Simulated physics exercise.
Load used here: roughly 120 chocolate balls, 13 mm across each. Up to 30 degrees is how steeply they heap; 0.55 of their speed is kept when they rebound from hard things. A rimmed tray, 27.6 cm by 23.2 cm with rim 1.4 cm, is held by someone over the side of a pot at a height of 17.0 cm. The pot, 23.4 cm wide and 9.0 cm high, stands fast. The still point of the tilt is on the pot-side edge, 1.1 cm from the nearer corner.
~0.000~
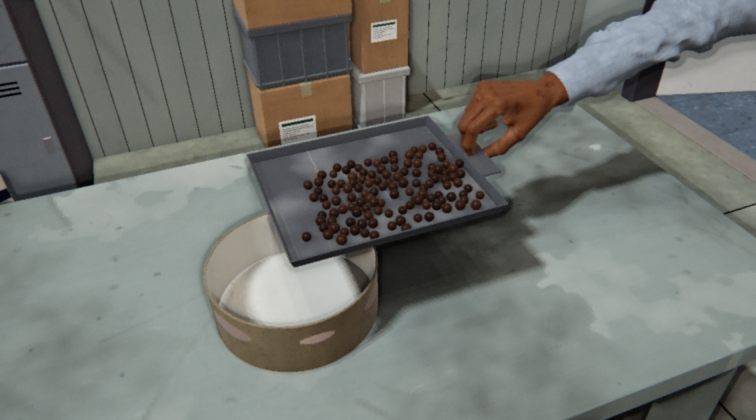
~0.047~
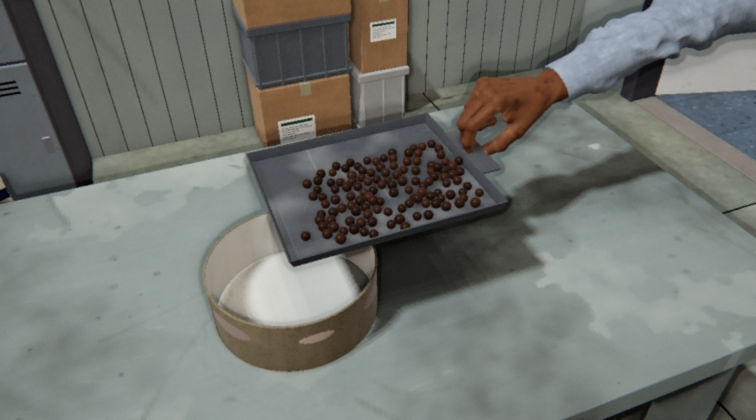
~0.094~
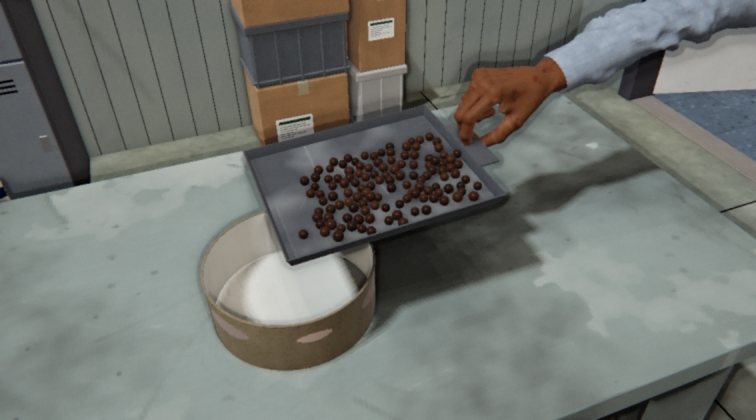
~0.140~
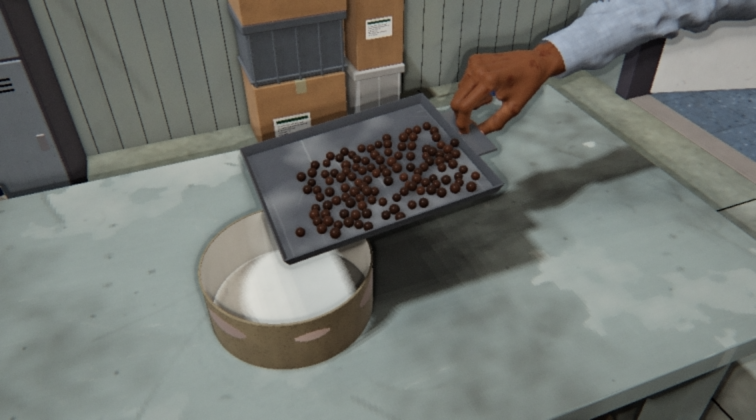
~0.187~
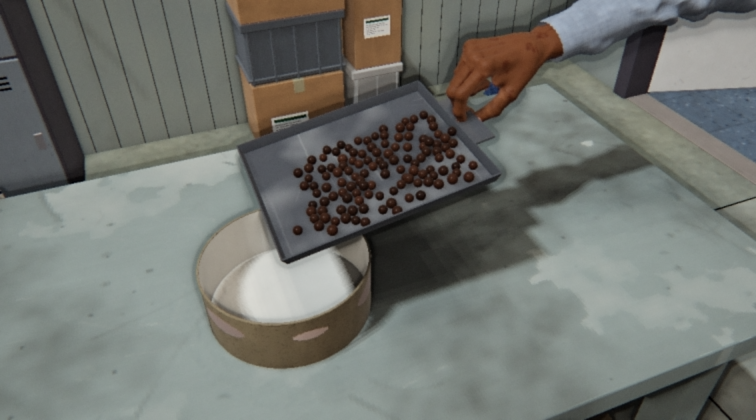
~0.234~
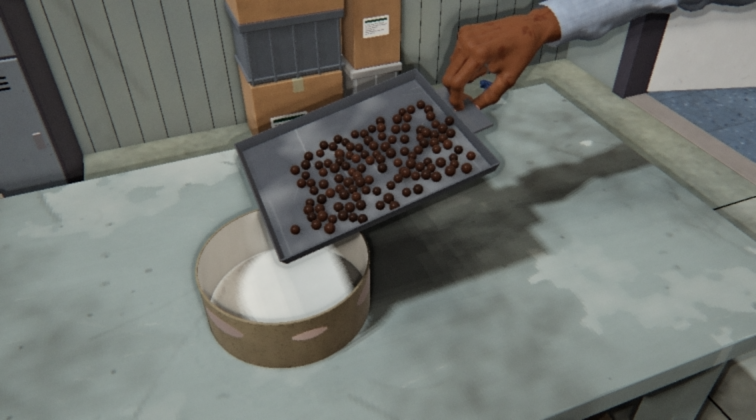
A dark grey rimmed tray scattered with small brown balls is held by a hand in a light blue sleeve, over the right side of a round tan pot with a white inside. The pot sits on a worn, pale grey-green table, seen from above, with stacked boxes and crates behind. The tray's far right side rises with gathering speed, tilting it toward the pot, while the balls keep their places on it and the view shifts very slightly.
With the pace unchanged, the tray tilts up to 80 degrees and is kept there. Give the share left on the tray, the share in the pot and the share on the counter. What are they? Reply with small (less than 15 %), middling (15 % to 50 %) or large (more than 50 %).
Left on the tray - small, pot - large, counter - middling.
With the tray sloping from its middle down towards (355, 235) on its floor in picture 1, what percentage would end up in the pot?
Estimate: Some 0 per cent.
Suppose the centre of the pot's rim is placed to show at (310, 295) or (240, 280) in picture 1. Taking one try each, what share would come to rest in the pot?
I'd say close to 90 percent for the first spot and 95 percent for the second.
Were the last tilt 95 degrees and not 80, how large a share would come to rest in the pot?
That would be around 75 percent.
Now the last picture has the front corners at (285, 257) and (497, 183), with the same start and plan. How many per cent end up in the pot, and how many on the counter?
Final per cent - pot 0, counter 100.
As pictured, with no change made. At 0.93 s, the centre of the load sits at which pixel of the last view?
At that time the load is centred around (254, 231).
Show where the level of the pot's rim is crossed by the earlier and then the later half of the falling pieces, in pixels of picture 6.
First half close to (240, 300), second half close to (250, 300).
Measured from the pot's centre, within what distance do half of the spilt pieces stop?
Distance: Some 22 cm.
Then, at 0.65 s, tilt 46 degrees; the tray holds 100 %, the pot 0 %.
Then, at 0.93 s, tilt 67 degrees; the tray holds 60 %, the pot 20 %.
Then, at 1.31 s, tilt 80 degrees; the tray holds 10 %, the pot 60 %.
In the end, at 2.4 s, tray 0 %, pot 70 %, counter 30 %.
